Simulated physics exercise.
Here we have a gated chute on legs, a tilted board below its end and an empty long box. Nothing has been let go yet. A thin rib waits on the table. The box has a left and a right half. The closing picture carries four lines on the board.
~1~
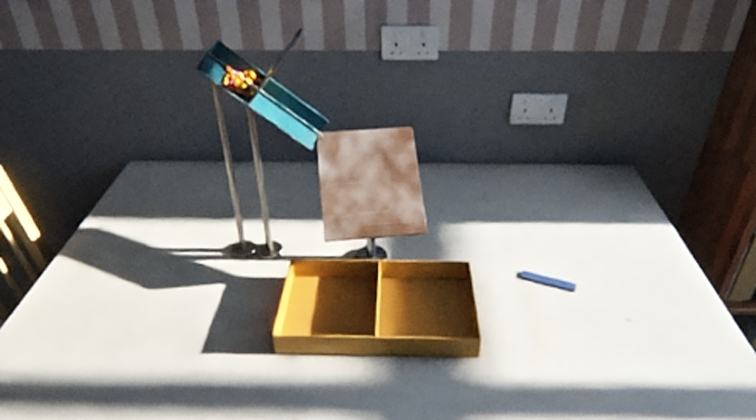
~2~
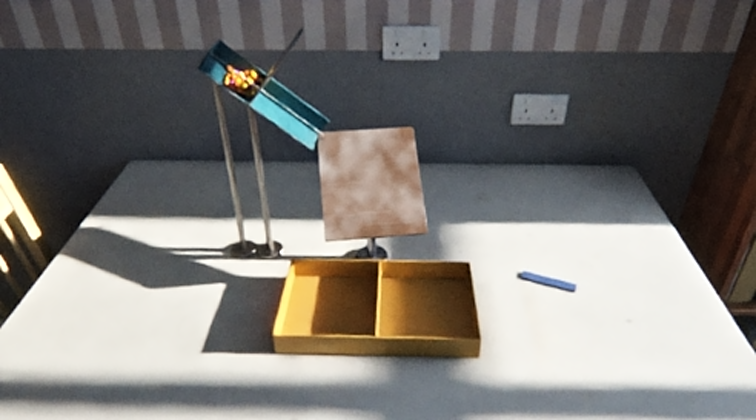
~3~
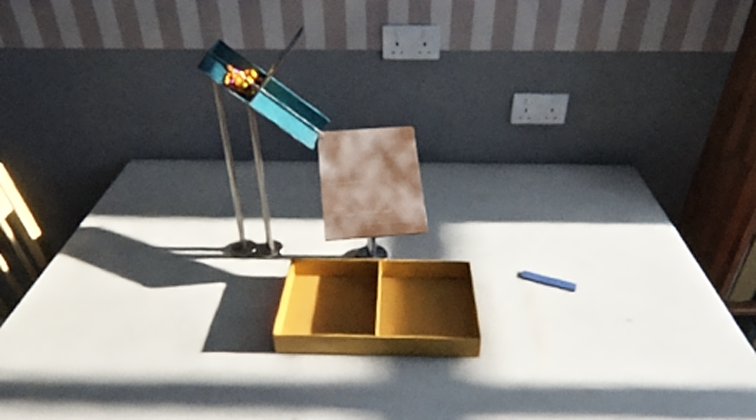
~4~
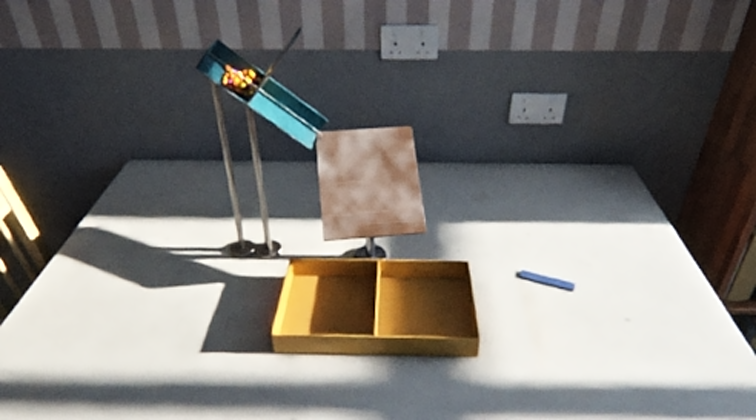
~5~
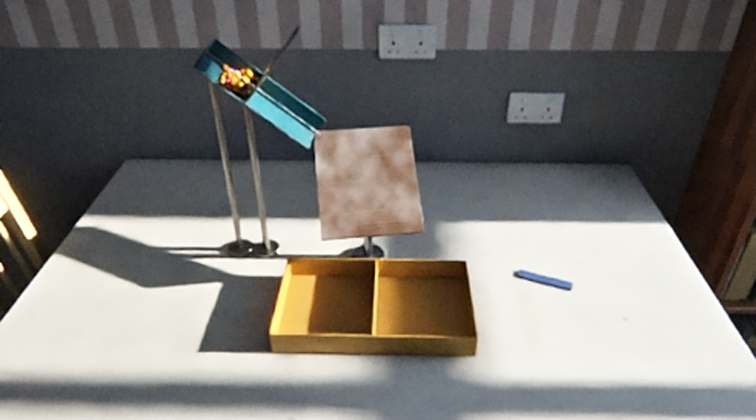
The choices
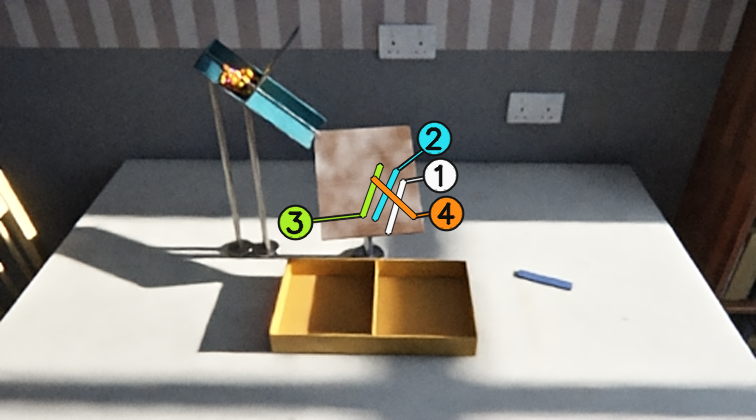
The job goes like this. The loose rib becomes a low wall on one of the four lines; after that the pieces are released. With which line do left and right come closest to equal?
Line 1 does it best.
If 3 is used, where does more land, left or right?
Left.
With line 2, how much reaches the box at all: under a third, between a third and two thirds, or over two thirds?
Line 2 gives over two thirds.
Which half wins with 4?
The right half.
On the marked copy, line 1 from (403, 181) to (388, 231); line 2 from (396, 171) to (375, 218); line 3 from (380, 166) to (363, 214); line 4 from (373, 179) to (413, 216).
With 1, of what is caught, about two thirds in the left half, about a third in the right.
With 2, of what is caught, nearly all in the left half, a small part in the right.
With 3, of what is caught, nearly all in the left half, a small part in the right.
With 4, of what is caught, a small part in the left half, nearly all in the right.
